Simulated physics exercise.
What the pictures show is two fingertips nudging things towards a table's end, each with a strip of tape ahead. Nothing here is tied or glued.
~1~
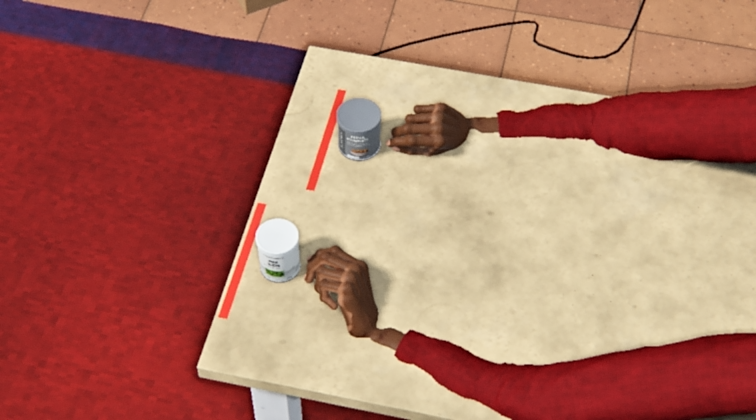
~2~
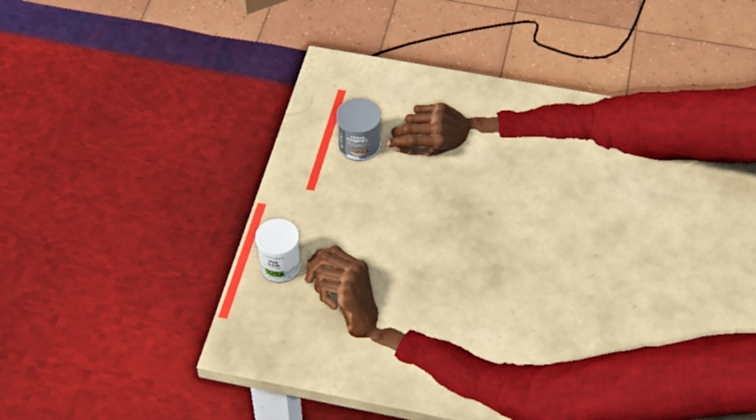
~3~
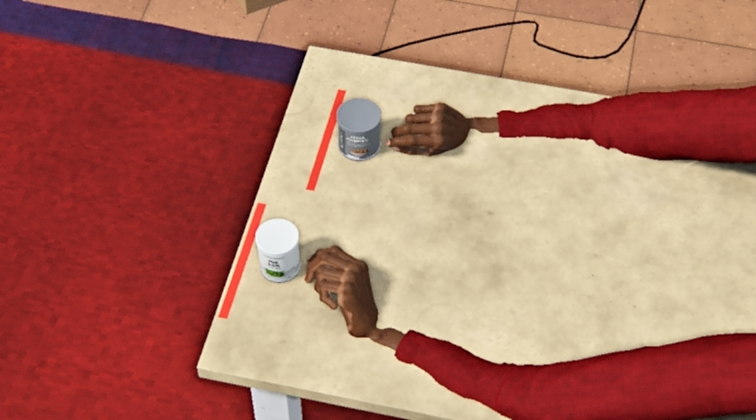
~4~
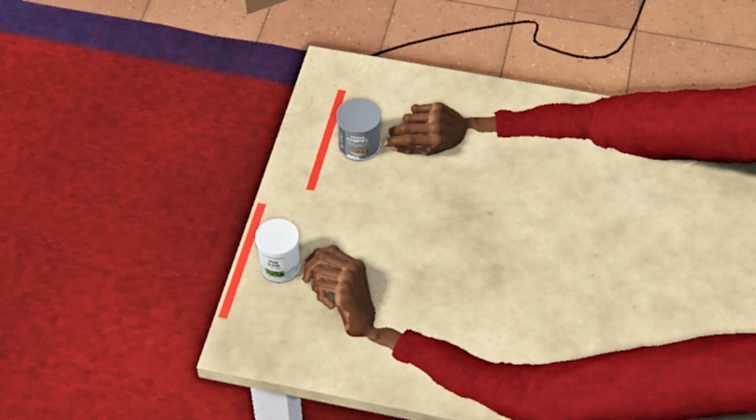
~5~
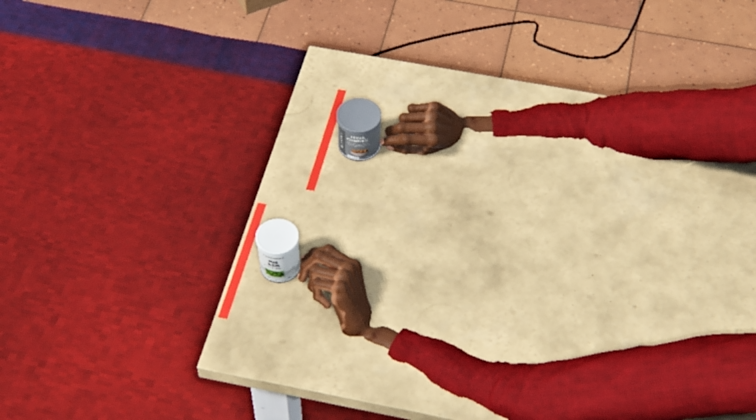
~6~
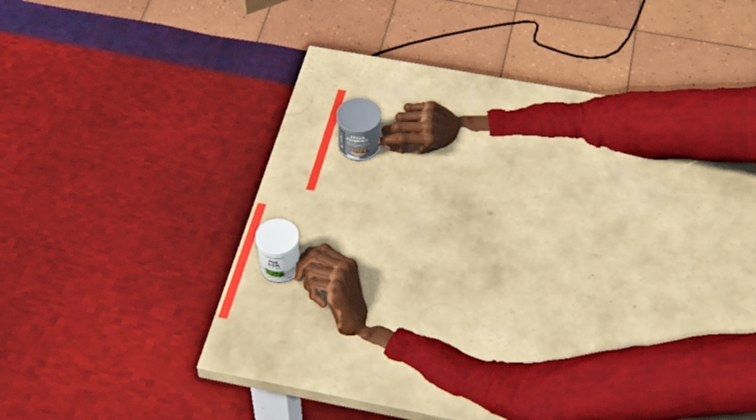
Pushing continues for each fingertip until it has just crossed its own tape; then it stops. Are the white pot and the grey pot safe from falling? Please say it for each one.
Well, the white pot goes off the side, and the grey pot remains on the tabletop.
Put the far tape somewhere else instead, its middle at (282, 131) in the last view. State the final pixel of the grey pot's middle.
It comes to rest around (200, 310).
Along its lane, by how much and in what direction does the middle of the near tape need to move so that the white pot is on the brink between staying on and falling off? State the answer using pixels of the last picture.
Some 16 pixels, rightward.
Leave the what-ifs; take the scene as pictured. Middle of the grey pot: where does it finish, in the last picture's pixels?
Resting spot: Approximately (300, 119).
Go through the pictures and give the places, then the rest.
The first frame shows white pot (279, 251); grey pot (359, 130).
The second frame shows grey pot (359, 130).
The third frame shows white pot (279, 251).
The fourth frame shows grey pot (359, 130).
The fifth frame shows white pot (279, 251).
The sixth frame shows white pot (279, 251); grey pot (359, 130).
Then, 1.02 s on from there, white pot turned 39° from its first pose near (206, 247); grey pot displaced about its own width near (300, 119).
In the end, the white pot drops to the floor; the grey pot is still on the table, near (300, 120).
